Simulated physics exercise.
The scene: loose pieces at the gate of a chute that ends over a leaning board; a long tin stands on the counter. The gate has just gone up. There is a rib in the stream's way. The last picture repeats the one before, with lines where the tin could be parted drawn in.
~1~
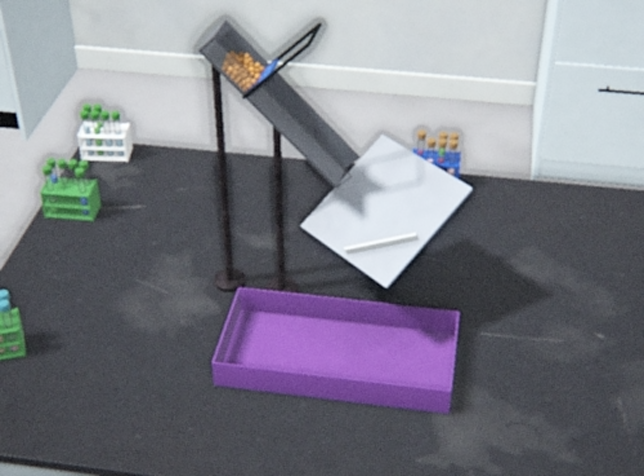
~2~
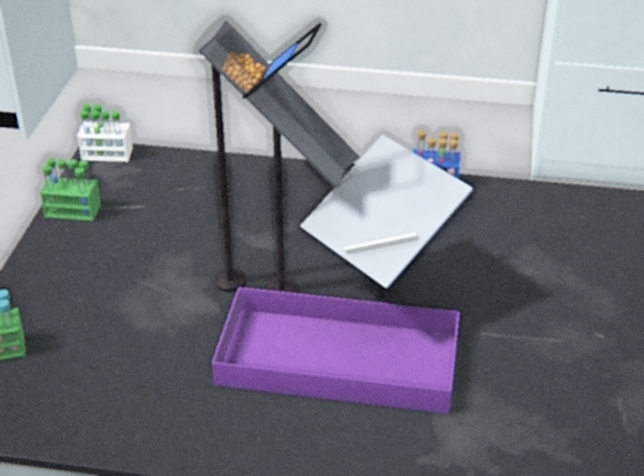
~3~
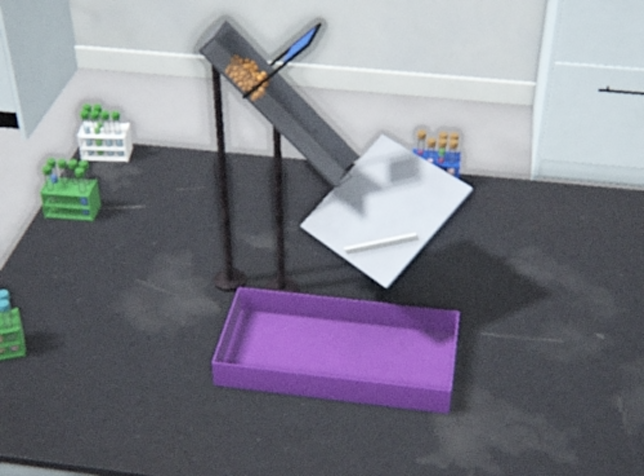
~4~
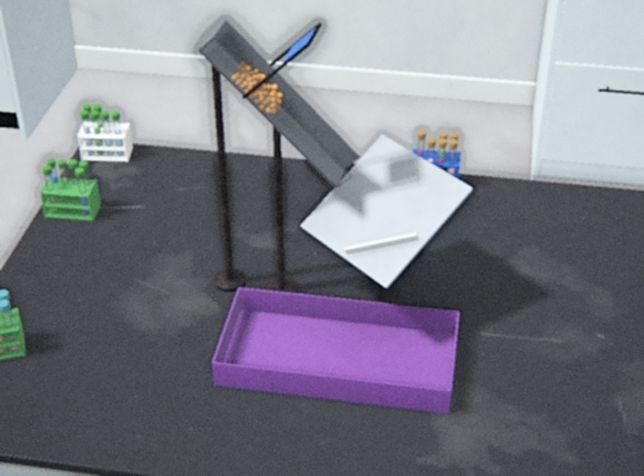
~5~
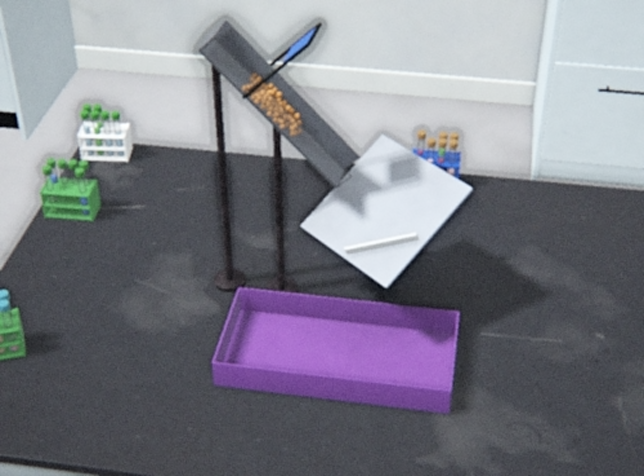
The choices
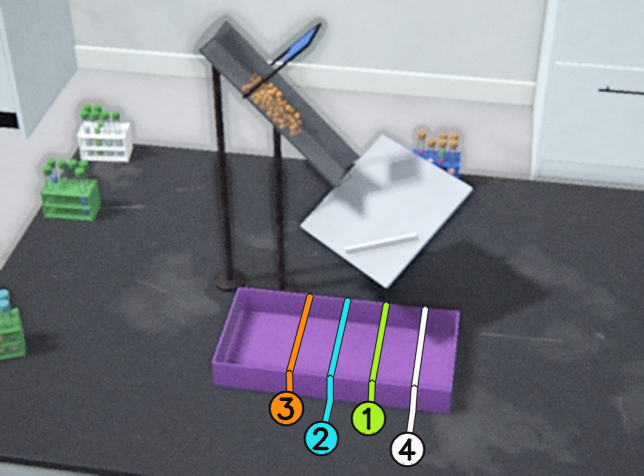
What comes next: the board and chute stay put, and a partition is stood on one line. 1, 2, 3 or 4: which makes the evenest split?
I would pick line 3.
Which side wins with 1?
More lands on the left.
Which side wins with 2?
The left side.
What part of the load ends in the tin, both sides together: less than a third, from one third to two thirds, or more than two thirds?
About that: More than two thirds.
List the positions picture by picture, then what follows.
In the first frame, load behind the gate near (247, 74), roasted chickpeas; lip of the chute near (341, 178), sloping fairly steeply.
In the second frame, middle of the board near (384, 207), tilted fairly steeply; middle of its low edge near (342, 255); of its high edge near (426, 160).
In the third frame, front corners of the tin near (213, 362) and (450, 391), empty; front of the load near (263, 93).
In the fourth frame, middle of the load near (258, 92); its front near (278, 108), close to a quarter of the way to the lip; rib from (416, 234) to (344, 249).
In the fifth frame, middle of the load near (275, 106); its front near (300, 131), close to half of the way to the lip.
On the marked copy, line 1 crosses the front rim at (372, 381); line 2 crosses the front rim at (330, 376); line 3 crosses the front rim at (289, 371); line 4 crosses the front rim at (414, 386).
With 1, of what is caught, all but a few on the left of the divider, only a few on the right.
With 2, of what is caught, all but a few on the left of the divider, only a few on the right.
With 3, of what is caught, close to a quarter on the left of the divider, close to two thirds on the right.
With 4, of what is caught, the whole lot on the left of the divider, none at all on the right.
